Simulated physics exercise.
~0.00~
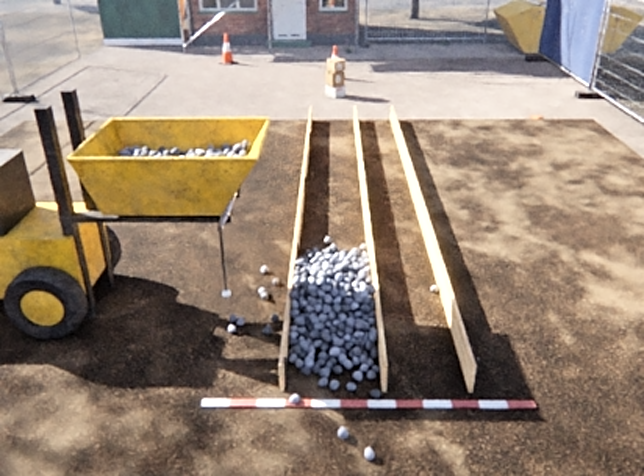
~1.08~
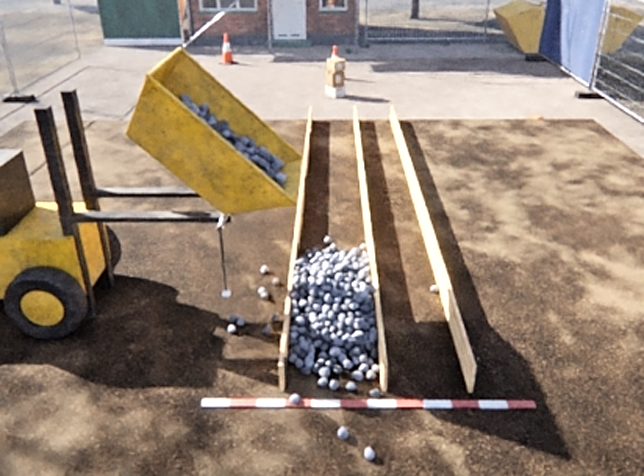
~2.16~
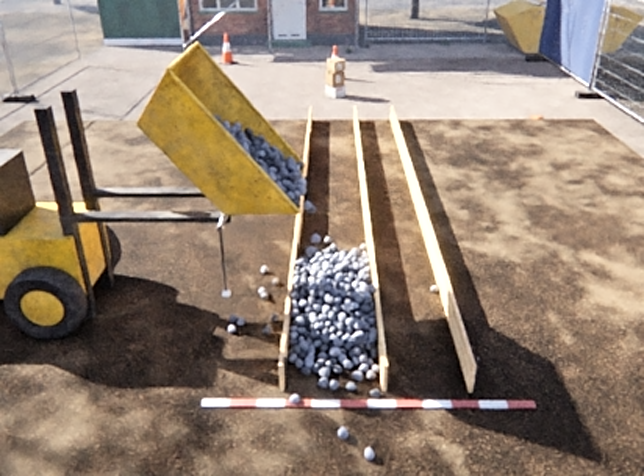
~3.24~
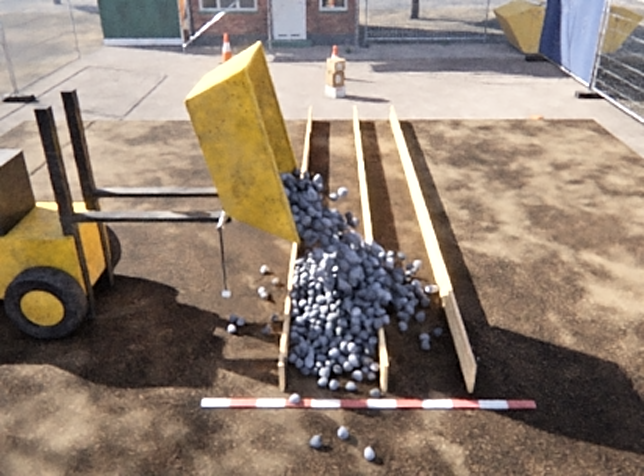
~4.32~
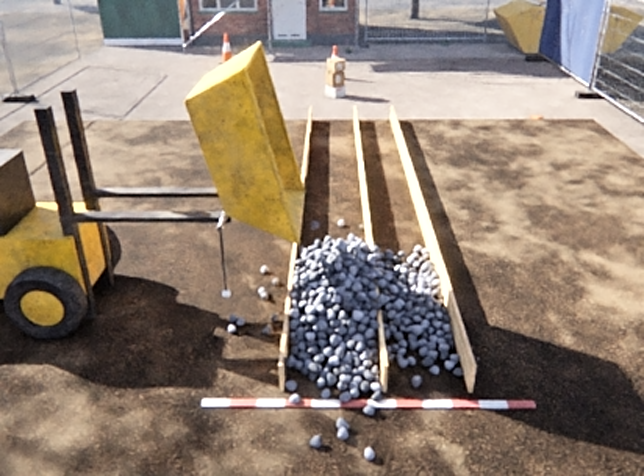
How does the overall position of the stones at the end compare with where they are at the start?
At the start the stones are split between the raised skip on the left and the near bay. By the end they lie lower and farther right overall, with the skip's load on the ground and stones spread across both bays.
